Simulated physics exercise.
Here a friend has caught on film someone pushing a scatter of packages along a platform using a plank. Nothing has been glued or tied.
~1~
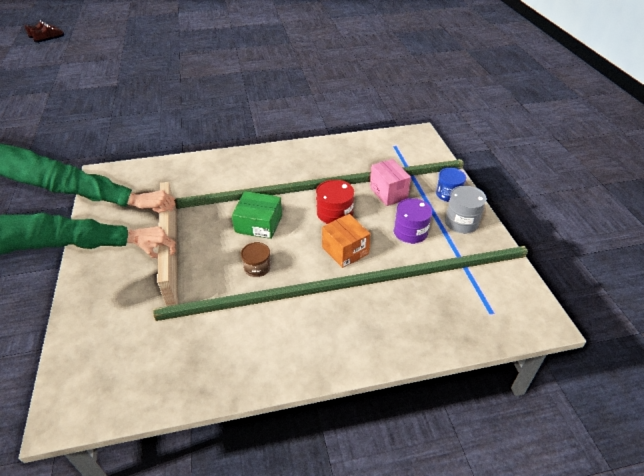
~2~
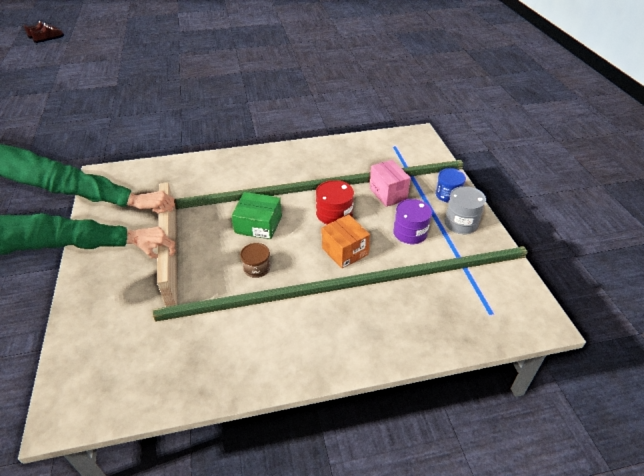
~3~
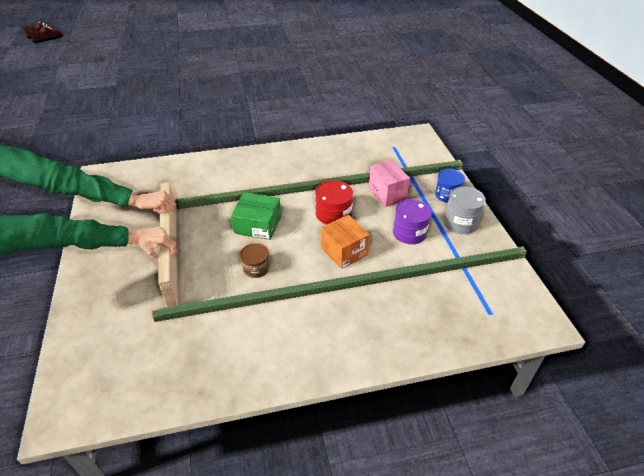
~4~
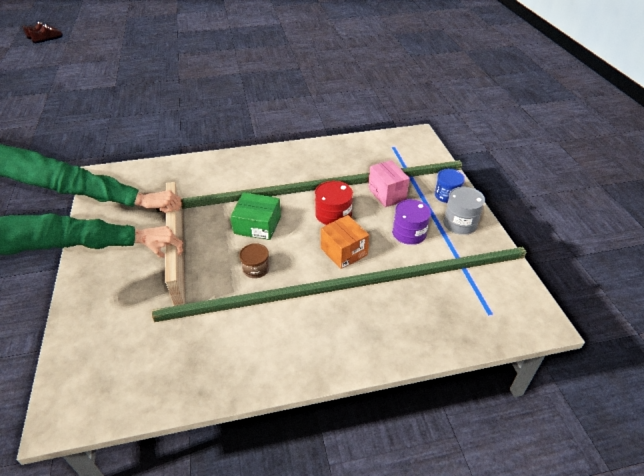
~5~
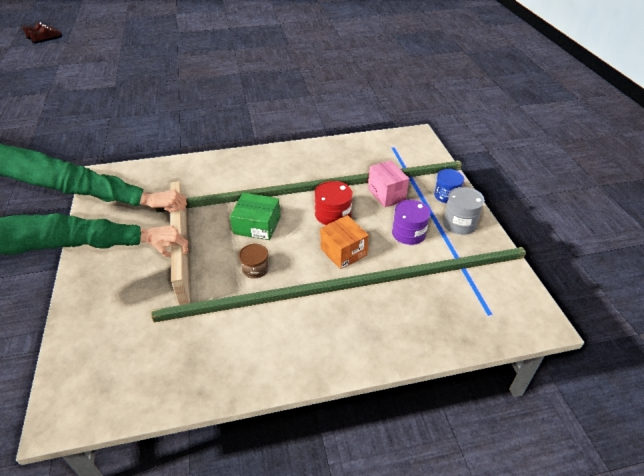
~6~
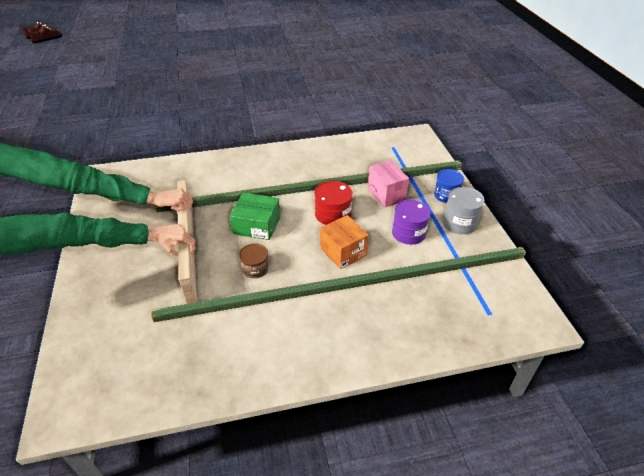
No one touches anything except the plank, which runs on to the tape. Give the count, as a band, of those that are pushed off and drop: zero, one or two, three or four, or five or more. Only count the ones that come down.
In the end, the drop-off count sits at three or a four.
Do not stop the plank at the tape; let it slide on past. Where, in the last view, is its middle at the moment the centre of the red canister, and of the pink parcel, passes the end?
Its middle is around (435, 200) and around (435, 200).
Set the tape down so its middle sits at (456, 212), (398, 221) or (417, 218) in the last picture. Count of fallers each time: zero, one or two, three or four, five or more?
Place one: More than four; place two: One to two; place three: One or two.
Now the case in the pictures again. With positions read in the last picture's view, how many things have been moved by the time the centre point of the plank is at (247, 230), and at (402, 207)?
First position 2; second position 8.
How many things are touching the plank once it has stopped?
The number is 2.
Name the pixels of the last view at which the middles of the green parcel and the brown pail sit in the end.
Green parcel: About (439, 184); brown pail: About (459, 228).
A little later, none off yet; blue pail at rest near (449, 186); grey canister at rest near (463, 211); purple canister at rest near (411, 222).
Next, none off yet; blue pail shifted about its own width near (467, 185); grey canister shifted about its own width near (498, 203); purple canister shifted well along near (465, 208).
When it is over, the number that fall off is three or four; down, purple canister, grey canister and blue pail.
